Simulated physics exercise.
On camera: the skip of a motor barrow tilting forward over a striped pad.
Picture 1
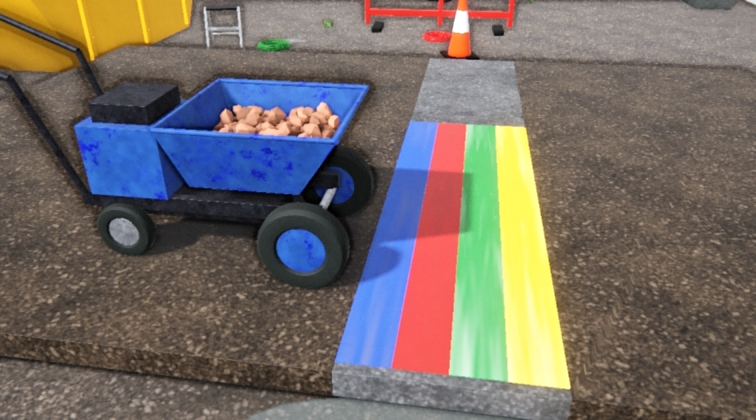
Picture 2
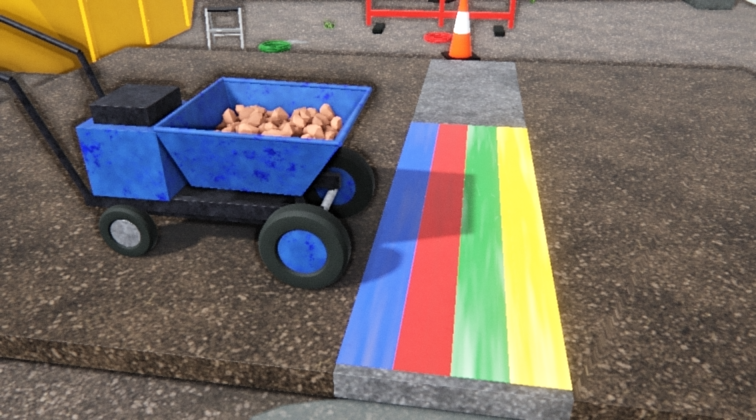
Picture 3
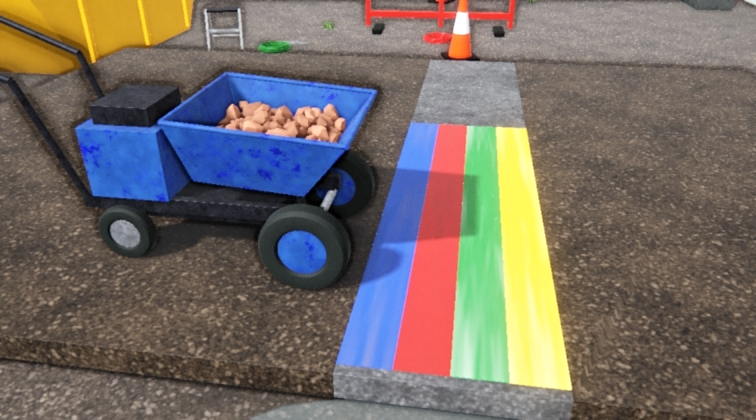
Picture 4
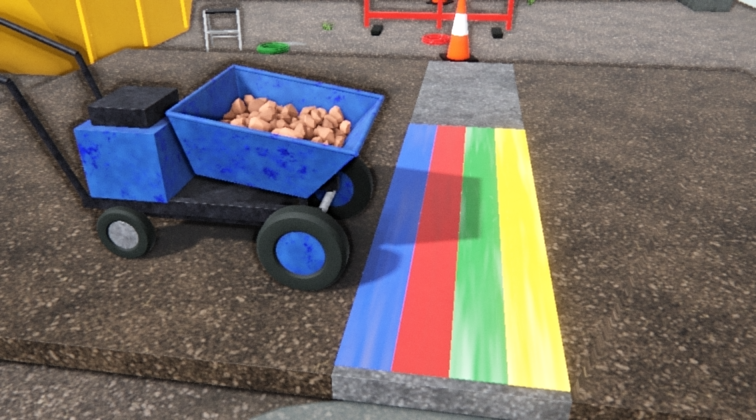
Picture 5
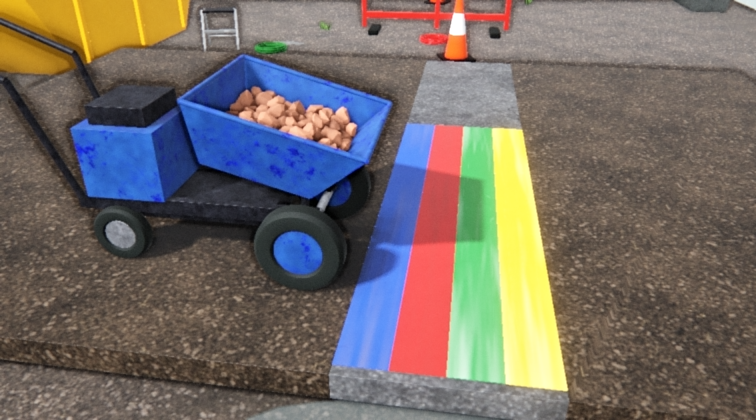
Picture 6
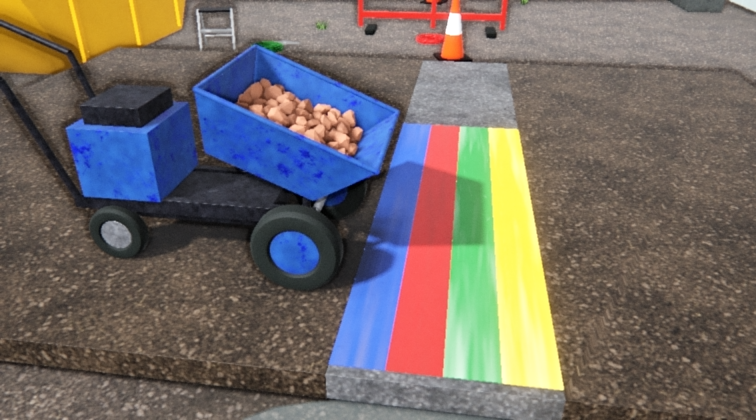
The blue skip of a small motor barrow, heaped with pinkish-brown rubble, sits level at the left of a paved yard, seen from slightly above. To its right lies a grey slab striped blue, red, green and yellow, with an orange-and-white cone and red barriers behind. The skip tilts steadily forward to the right, its rear rising and front lip lowering, while the view shifts very slightly.
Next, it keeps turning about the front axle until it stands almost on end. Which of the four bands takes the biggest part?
Most lies over the green band.
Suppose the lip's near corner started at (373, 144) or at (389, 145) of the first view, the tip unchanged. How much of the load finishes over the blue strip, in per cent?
About 0 and 0 per cent.
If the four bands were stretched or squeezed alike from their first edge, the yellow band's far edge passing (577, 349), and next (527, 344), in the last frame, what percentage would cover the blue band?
The first gives 0 %, the second 0 %.
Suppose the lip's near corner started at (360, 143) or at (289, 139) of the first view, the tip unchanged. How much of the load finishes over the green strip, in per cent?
First some 40, then 20 per cent.
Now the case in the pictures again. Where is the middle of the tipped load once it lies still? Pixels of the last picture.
Near (468, 255).
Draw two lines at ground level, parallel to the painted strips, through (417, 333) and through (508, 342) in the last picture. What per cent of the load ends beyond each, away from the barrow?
In turn 70 and 10 in a hundred.
Soon after the last picture, skip tipped steeply; all in the skip.
A little later, skip tipped right over; most in the skip; a small part over the red strip; a small part over the green strip.
Later still, skip tipped right over; about a quarter in the skip; about a quarter over the red strip; about a third over the green strip; about a quarter over the yellow strip; a stray few off the paint.
At rest, skip tipped right over; about a quarter in the skip; a stray few over the blue strip; about a quarter over the red strip; about a third over the green strip; about a quarter over the yellow strip; a stray few off the paint.
